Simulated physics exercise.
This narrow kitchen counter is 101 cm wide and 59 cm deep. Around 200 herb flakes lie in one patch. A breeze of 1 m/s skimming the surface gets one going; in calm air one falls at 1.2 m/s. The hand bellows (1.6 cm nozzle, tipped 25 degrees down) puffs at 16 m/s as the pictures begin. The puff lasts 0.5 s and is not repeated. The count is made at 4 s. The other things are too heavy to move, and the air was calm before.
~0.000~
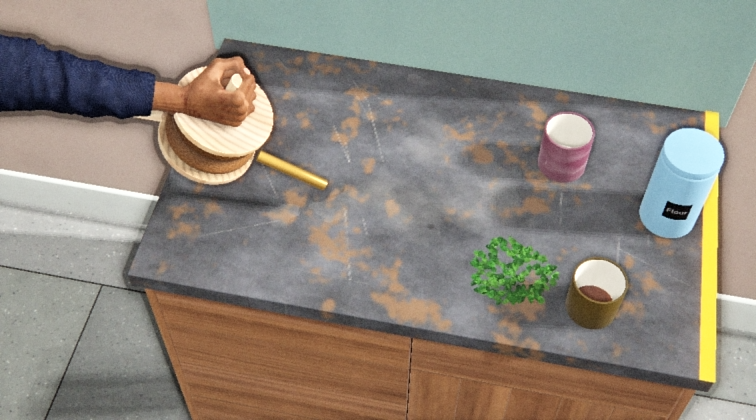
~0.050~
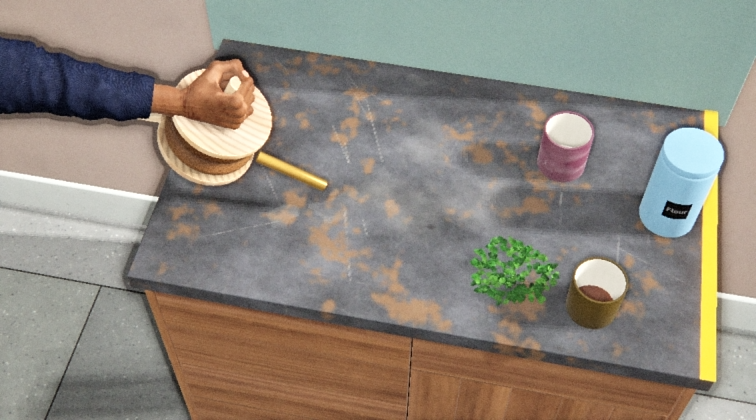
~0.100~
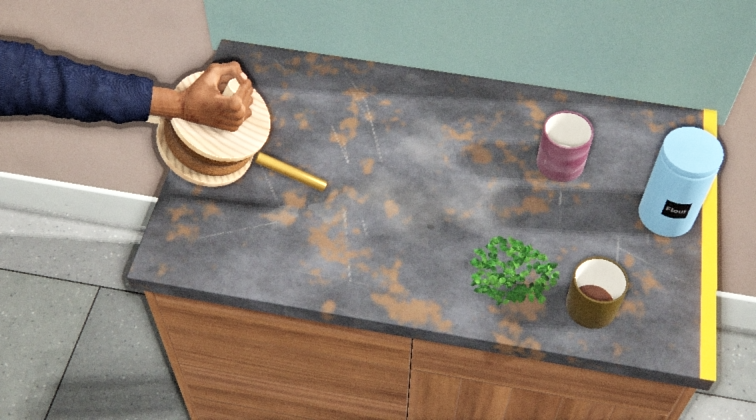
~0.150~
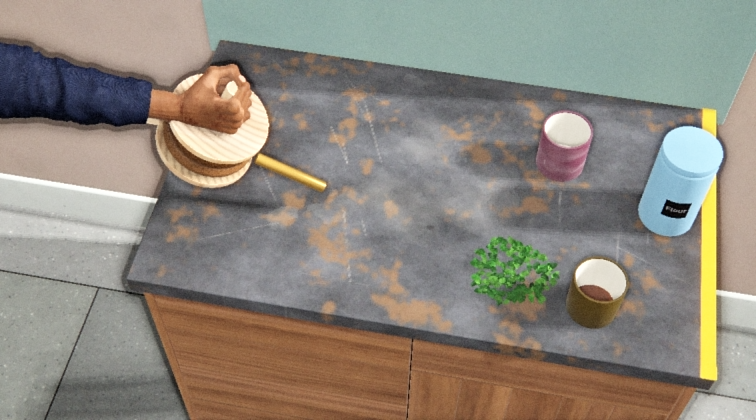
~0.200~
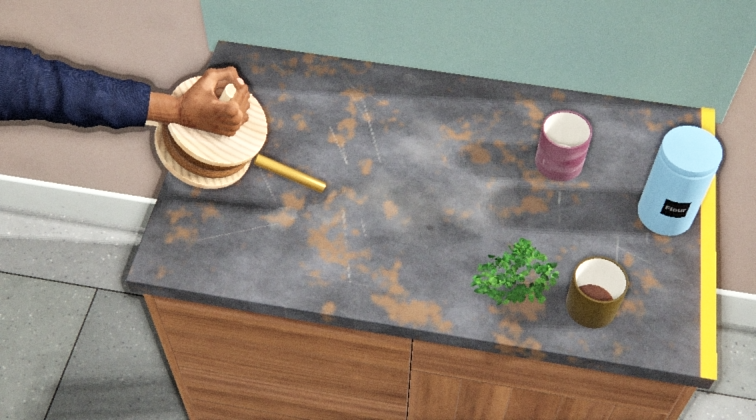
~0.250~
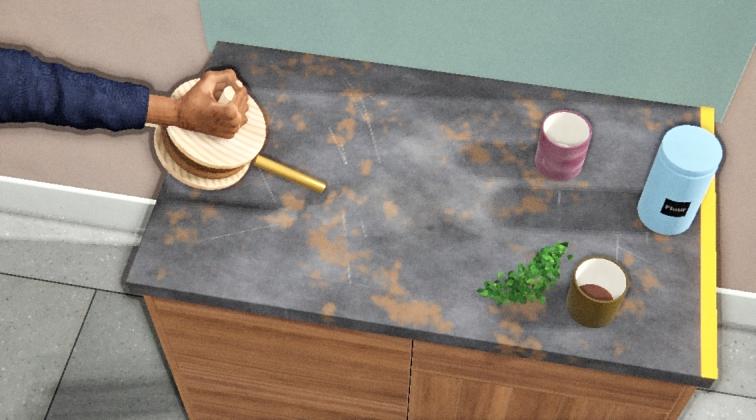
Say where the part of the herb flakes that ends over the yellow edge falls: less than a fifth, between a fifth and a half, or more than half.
By then from a fifth to a half are over the yellow edge.
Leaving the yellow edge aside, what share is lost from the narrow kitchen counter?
Some 20 per cent.
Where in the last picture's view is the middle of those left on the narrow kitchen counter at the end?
Near (573, 317).
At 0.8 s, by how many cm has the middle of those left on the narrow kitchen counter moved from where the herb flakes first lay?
Roughly 15 cm.
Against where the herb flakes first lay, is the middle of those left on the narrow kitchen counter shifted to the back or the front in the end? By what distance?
Towards the front, some 5 cm.
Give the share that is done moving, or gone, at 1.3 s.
Near 100 %.
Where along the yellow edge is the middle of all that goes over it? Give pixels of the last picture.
At about (716, 299).
After 0.8 s, 44 % are still on the top, 36 % are over the yellow edge; the middle of those left on the top is near (573, 317).
After 1.3 s, 43 % are still on the top, 36 % are over the yellow edge; the middle of those left on the top is near (573, 317).
After 2.2 s, 43 % are still on the top, 36 % are over the yellow edge; the middle of those left on the top is near (573, 317).
After 4.0 s, at the end, 36 % are over the yellow edge; the middle of those left on the top is near (573, 317).
